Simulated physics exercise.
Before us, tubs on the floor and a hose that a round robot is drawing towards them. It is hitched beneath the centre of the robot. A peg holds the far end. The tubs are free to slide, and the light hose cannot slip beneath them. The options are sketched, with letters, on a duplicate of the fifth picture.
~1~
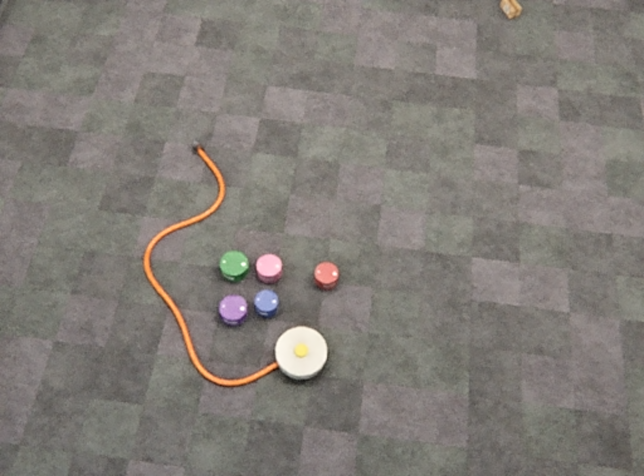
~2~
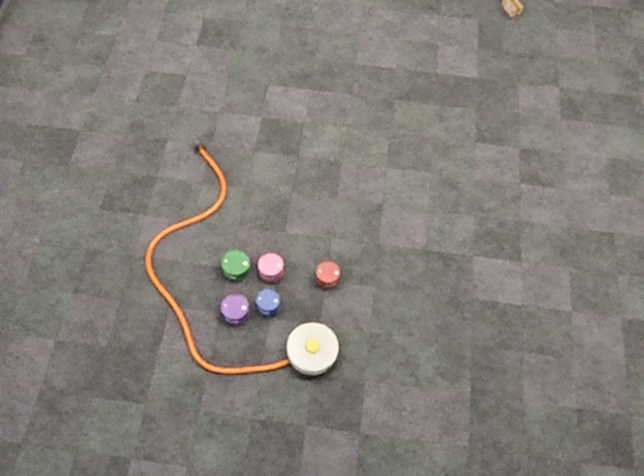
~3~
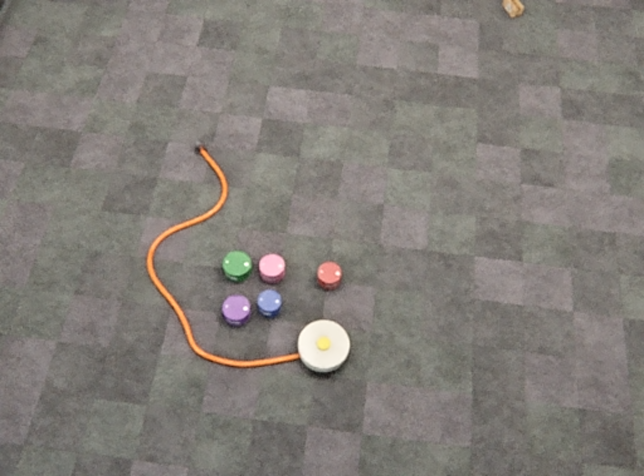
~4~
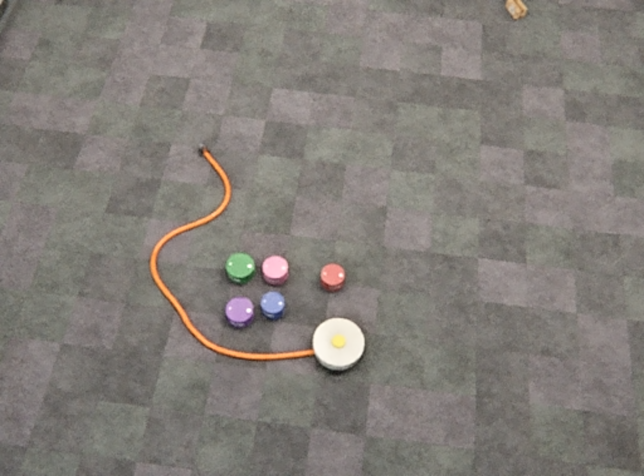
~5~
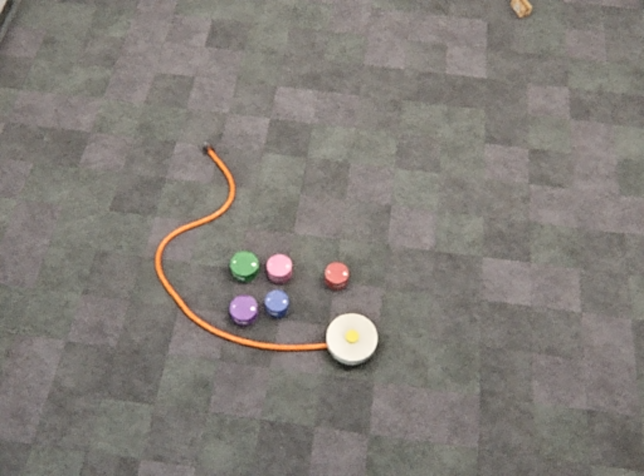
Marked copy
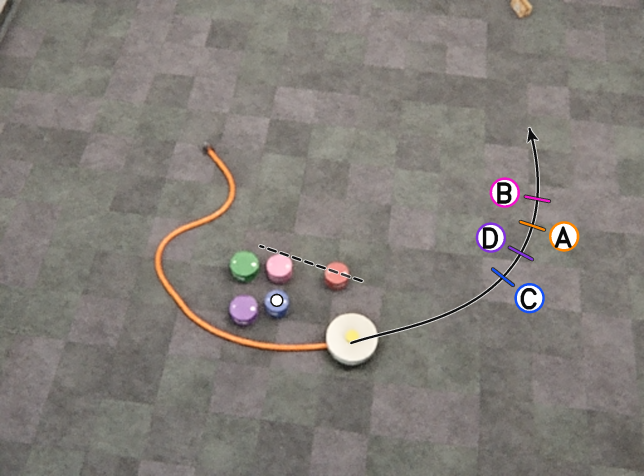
A round white robot with a yellow centre slides a short way right and slightly up across a grey carpet, drawing the near end of an orange hose along and flattening its lower bend, while five coloured tubs stay put.
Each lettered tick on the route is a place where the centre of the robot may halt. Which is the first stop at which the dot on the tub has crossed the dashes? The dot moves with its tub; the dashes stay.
It can halt at D.
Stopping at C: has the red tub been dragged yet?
By then, no.
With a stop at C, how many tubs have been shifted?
Four.
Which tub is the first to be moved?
Purple.
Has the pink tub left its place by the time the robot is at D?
By then, yes.
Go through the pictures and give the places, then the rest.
Blue tub (267, 304); purple tub (234, 310); green tub (234, 266), in the first frame.
Robot (313, 349); pink tub (271, 268), in the second frame.
Robot (324, 347); peg (200, 146), in the third frame.
Robot (338, 345); purple tub (240, 312), in the fourth frame.
Robot (352, 340); pink tub (280, 269); red tub (337, 276); peg (208, 146), in the fifth frame.
On the marked copy, A at (532, 226); B at (537, 199); C at (503, 277); D at (521, 253); the dashed line at (310, 263); the route from (351, 343) via (512, 267) to (529, 129); the white dot at (277, 300).
Following D. Soon after the start, robot (423, 320); blue tub (277, 304).
Later, robot (486, 290); blue tub (292, 283); purple tub (267, 281); green tub (251, 262); pink tub (283, 263).
In the end, robot (523, 249); blue tub (316, 259); purple tub (293, 253); green tub (275, 237); pink tub (309, 236); red tub (339, 259); the dot on the blue tub is over the dashed line.
As for the rest, A does it too, but is farther than needed; B does it too, but is farther than needed; C leaves the dotted tub short, at (302, 274).
